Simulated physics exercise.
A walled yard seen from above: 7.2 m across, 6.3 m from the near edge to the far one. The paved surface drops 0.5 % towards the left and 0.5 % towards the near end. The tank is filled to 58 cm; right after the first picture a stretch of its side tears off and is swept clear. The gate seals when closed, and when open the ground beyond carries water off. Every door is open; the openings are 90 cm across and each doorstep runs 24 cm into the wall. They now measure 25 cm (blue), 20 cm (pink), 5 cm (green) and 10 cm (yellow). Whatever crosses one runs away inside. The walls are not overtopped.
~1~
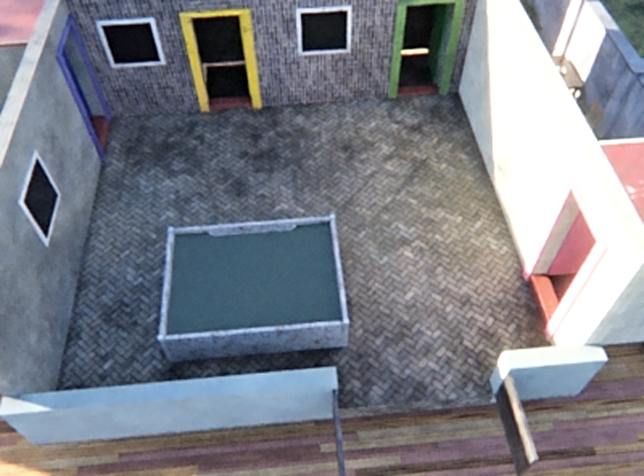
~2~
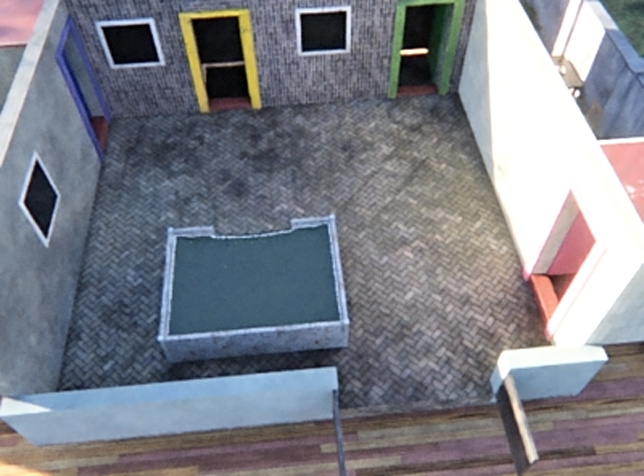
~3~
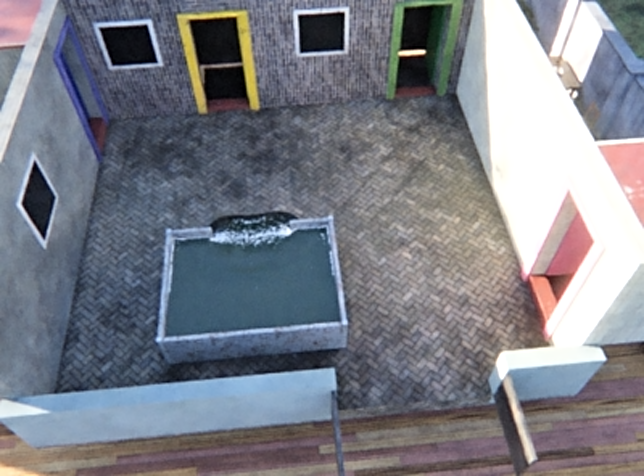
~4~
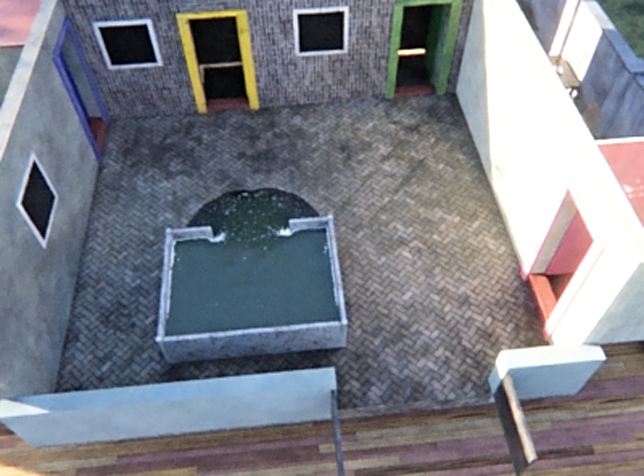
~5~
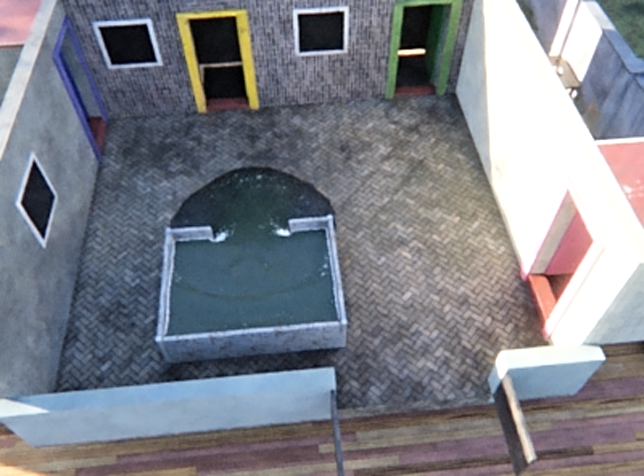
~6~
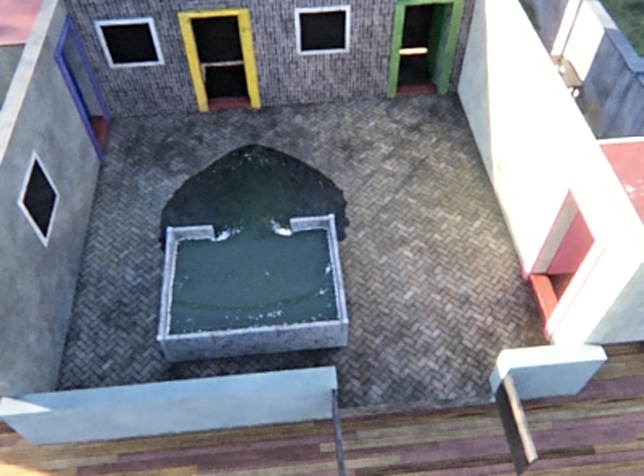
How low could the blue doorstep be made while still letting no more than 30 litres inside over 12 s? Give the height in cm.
Some 14.5 cm above the ground.
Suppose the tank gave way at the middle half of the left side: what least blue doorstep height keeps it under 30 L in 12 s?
Then roughly 9.0 cm.
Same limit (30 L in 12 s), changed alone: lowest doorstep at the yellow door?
About 18 cm at yellow.
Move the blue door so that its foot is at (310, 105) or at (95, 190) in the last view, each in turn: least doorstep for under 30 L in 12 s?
About 14.0 and 5.5 cm.
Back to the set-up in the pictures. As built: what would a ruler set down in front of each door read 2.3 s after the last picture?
In cm: Blue 22, pink 0, green 8, yellow 21.
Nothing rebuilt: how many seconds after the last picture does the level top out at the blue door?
Around 2.4 s.
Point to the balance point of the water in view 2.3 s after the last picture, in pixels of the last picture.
At about (254, 214).
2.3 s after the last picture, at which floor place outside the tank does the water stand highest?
Near (127, 121).
Then, 0.7 s after the last picture water covers 25 % of the floor, deepest (34 cm) near (255, 245); it has not reached the blue door.
Then, 2.3 s after the last picture water covers 45 % of the floor, deepest (26 cm) near (127, 121); 22 cm at the blue door, 1 litre in over its 25 cm doorstep.
Then, 11.3 s after the last picture water covers 95 % of the floor, deepest (10 cm) near (51, 420); 7 cm at the blue door, 1 litre in over its 25 cm doorstep.
At the blue door as built, the water peaked near 22 cm, 2.3 s after the last picture.
Run again over the same 12 s with other heights there, 51 litres in over 12.5 cm, 18 litres over 16.5 cm. The limit of 30 litres is kept from about 14.5 cm up.
